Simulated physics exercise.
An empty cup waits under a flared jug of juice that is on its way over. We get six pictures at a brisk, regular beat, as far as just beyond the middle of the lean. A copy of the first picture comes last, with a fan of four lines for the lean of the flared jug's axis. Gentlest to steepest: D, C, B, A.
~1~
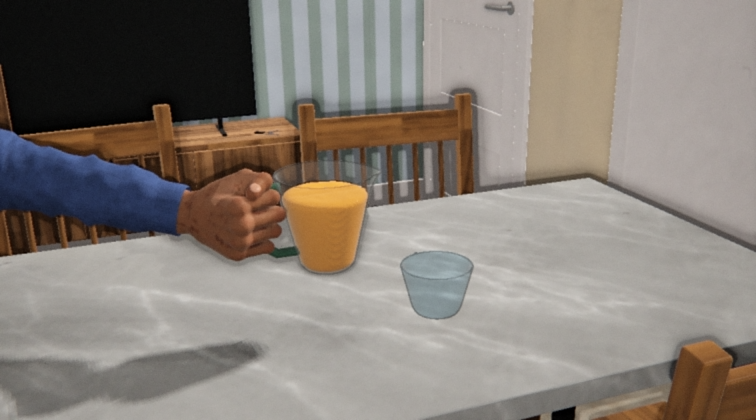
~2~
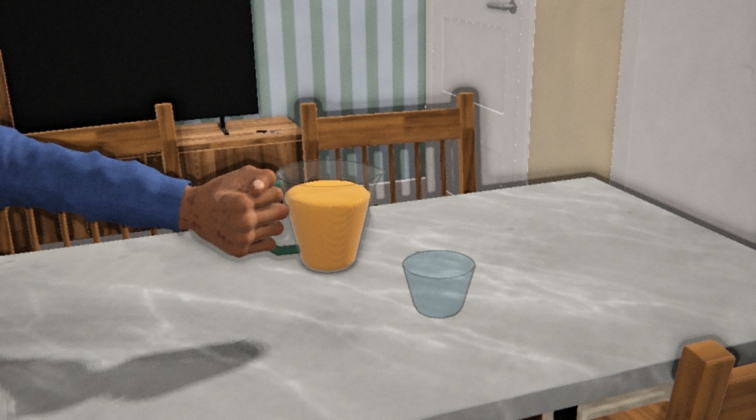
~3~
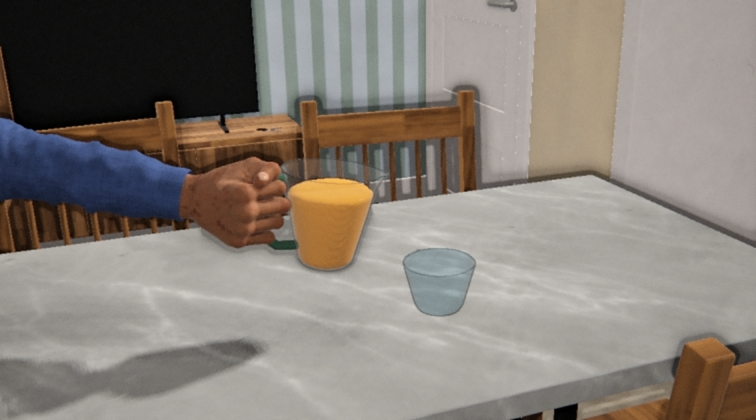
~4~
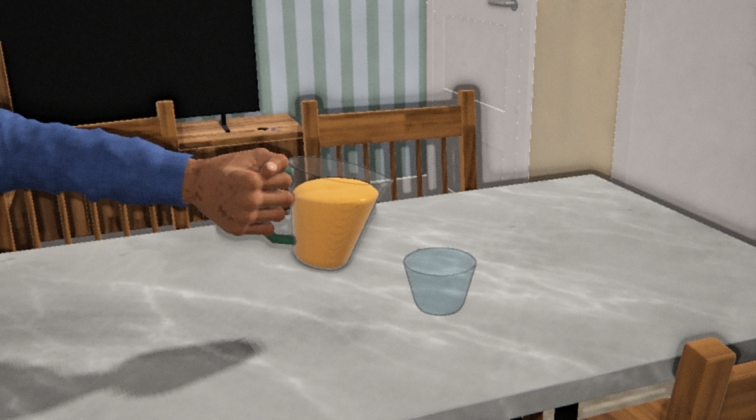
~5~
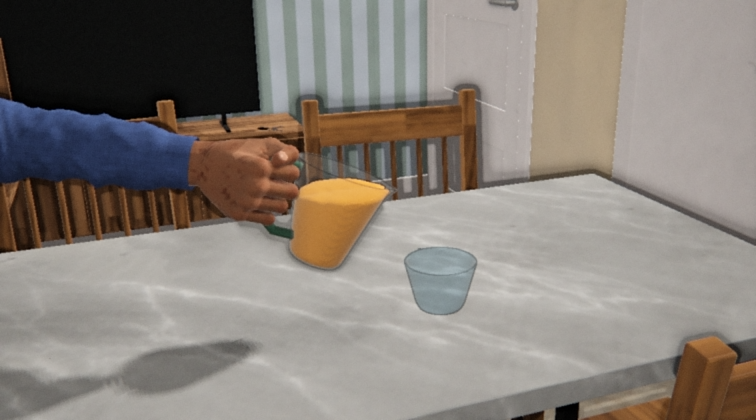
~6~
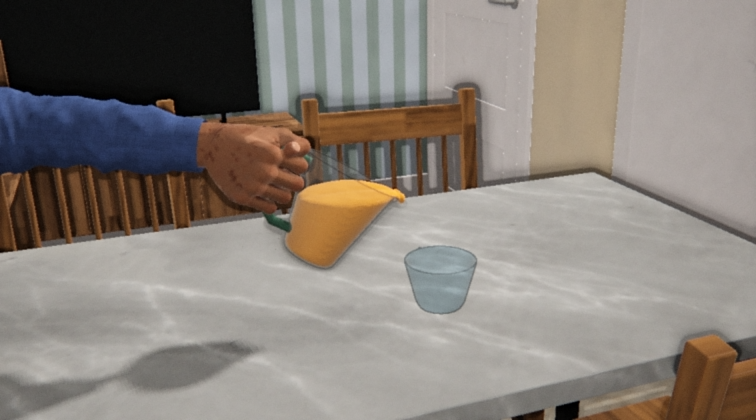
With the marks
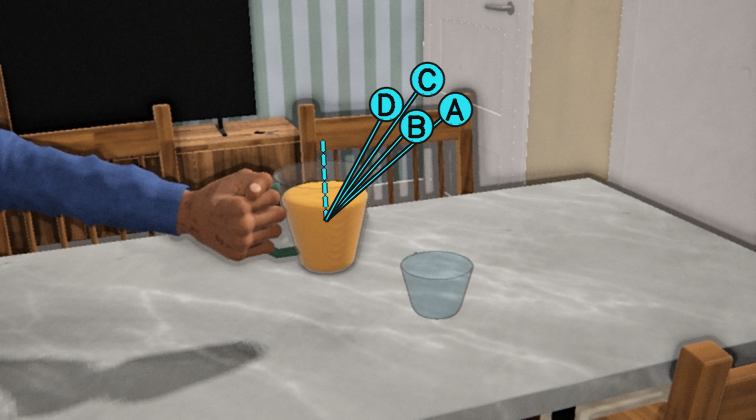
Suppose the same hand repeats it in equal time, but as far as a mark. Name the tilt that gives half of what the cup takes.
Best: B.
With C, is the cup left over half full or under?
Under half.
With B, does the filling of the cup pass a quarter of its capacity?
Yes.
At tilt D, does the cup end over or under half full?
Under.
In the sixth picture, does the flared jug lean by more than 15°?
Yes, it does.
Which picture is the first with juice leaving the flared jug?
In picture 6.
On the marked copy, A at (441, 119); B at (401, 136); C at (416, 92); D at (380, 120).
With A, the cup ends with about 74 % of what it can hold; 3 % of the juice is spilt.
With B, the cup ends with about 51 % of what it can hold.
With C, the cup ends with about 31 % of what it can hold.
With D, the cup ends with about 14 % of what it can hold.
